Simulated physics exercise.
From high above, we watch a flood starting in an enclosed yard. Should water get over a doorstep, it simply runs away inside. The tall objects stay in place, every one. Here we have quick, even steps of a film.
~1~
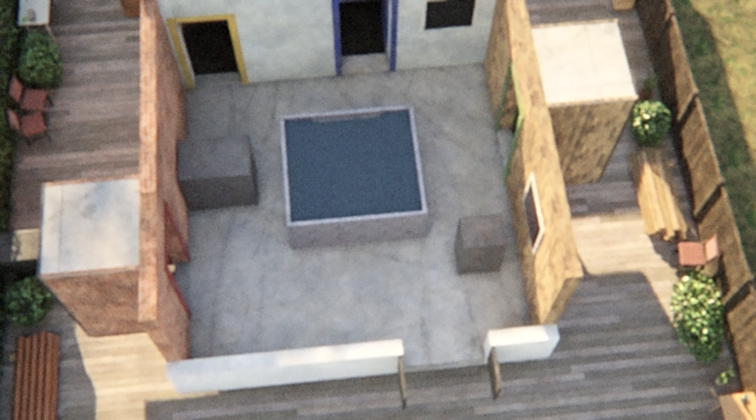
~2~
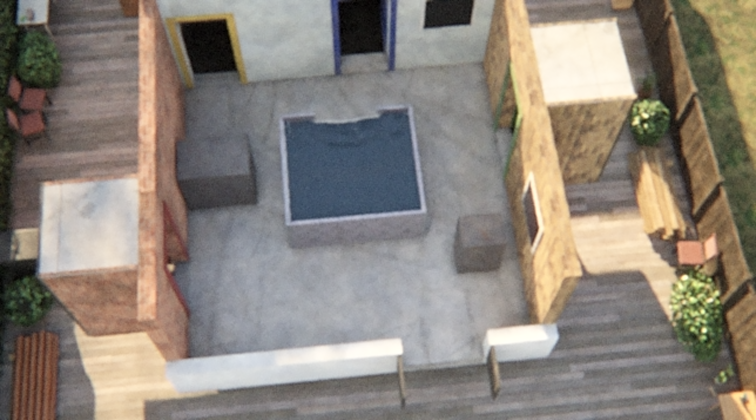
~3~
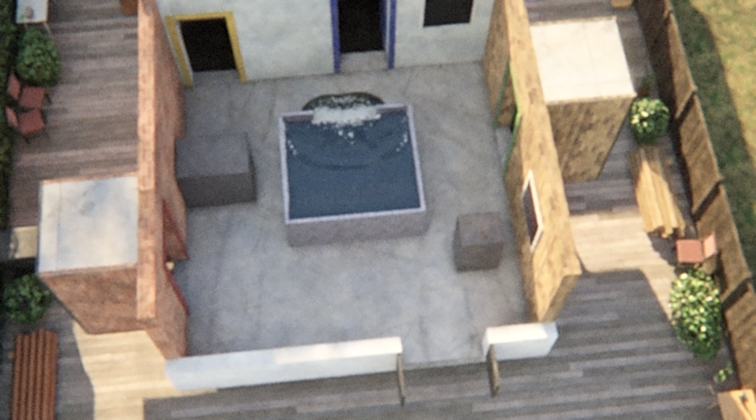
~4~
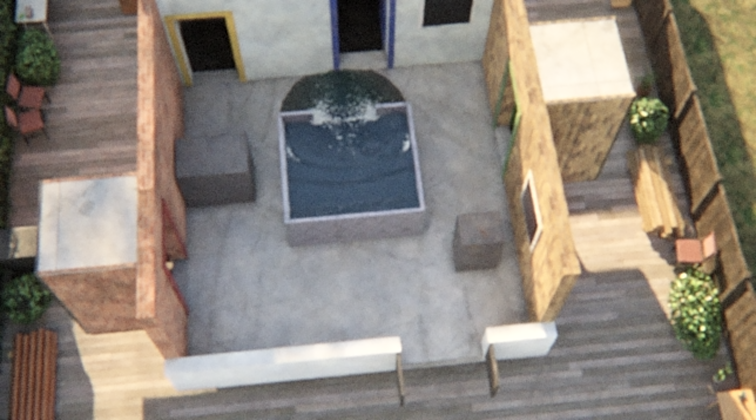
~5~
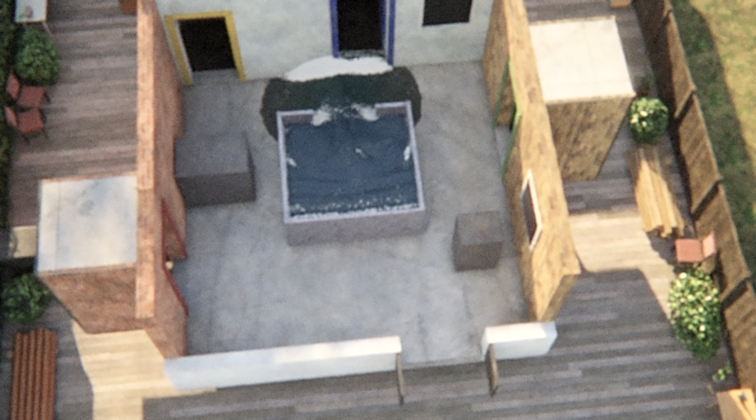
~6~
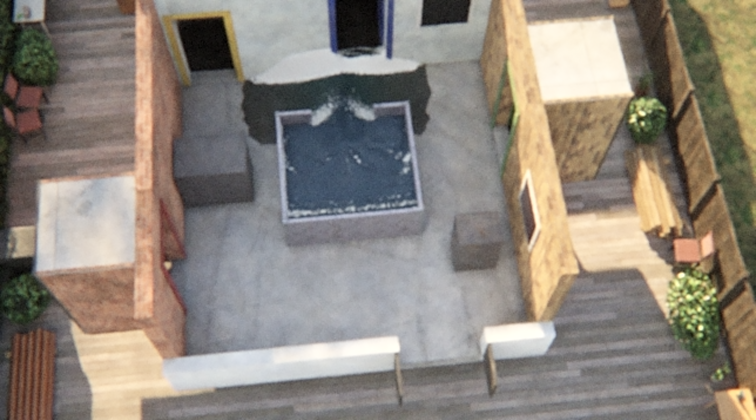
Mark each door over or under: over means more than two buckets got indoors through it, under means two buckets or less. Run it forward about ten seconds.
Blue door - over, yellow door - over, green door - under, red door - over.
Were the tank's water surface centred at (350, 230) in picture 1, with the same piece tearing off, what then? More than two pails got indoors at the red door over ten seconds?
As I see it, the red door stays within the limit.
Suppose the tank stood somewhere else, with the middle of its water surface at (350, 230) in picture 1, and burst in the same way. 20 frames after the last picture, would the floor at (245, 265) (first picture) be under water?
Answer: Clear.
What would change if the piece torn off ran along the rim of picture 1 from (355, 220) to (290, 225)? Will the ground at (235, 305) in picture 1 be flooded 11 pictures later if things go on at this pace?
Verdict: Flooded.
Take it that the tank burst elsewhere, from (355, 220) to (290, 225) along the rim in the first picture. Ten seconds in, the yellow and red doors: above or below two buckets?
Yellow door: Over the line; red door: Over the line.
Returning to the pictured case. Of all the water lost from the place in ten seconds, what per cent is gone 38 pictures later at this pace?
Note - share reached: 65 %.
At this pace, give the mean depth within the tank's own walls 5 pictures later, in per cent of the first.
My reading is 66 %.
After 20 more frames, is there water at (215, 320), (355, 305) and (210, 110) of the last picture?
Result, as listed: Wetted / not wetted / wetted.
A moment on, water covers 20 % of the floor; the blue door far over two buckets in, the yellow door under two buckets in, the green door not reached, the red door not reached.
Next, water covers 35 % of the floor; the blue door far over two buckets in, the yellow door over two buckets in, the green door wet at the sill, nothing in, the red door not reached.
Then, water covers 60 % of the floor; the blue door far over two buckets in, the yellow door far over two buckets in, the green door wet at the sill, nothing in, the red door wet at the sill, nothing in.
Later, water covers 90 % of the floor; the blue door far over two buckets in, the yellow door far over two buckets in, the green door wet at the sill, nothing in, the red door wet at the sill, nothing in.
In the end, water covers 100 % of the floor; the blue door far over two buckets in, the yellow door far over two buckets in, the green door wet at the sill, nothing in, the red door over two buckets in.
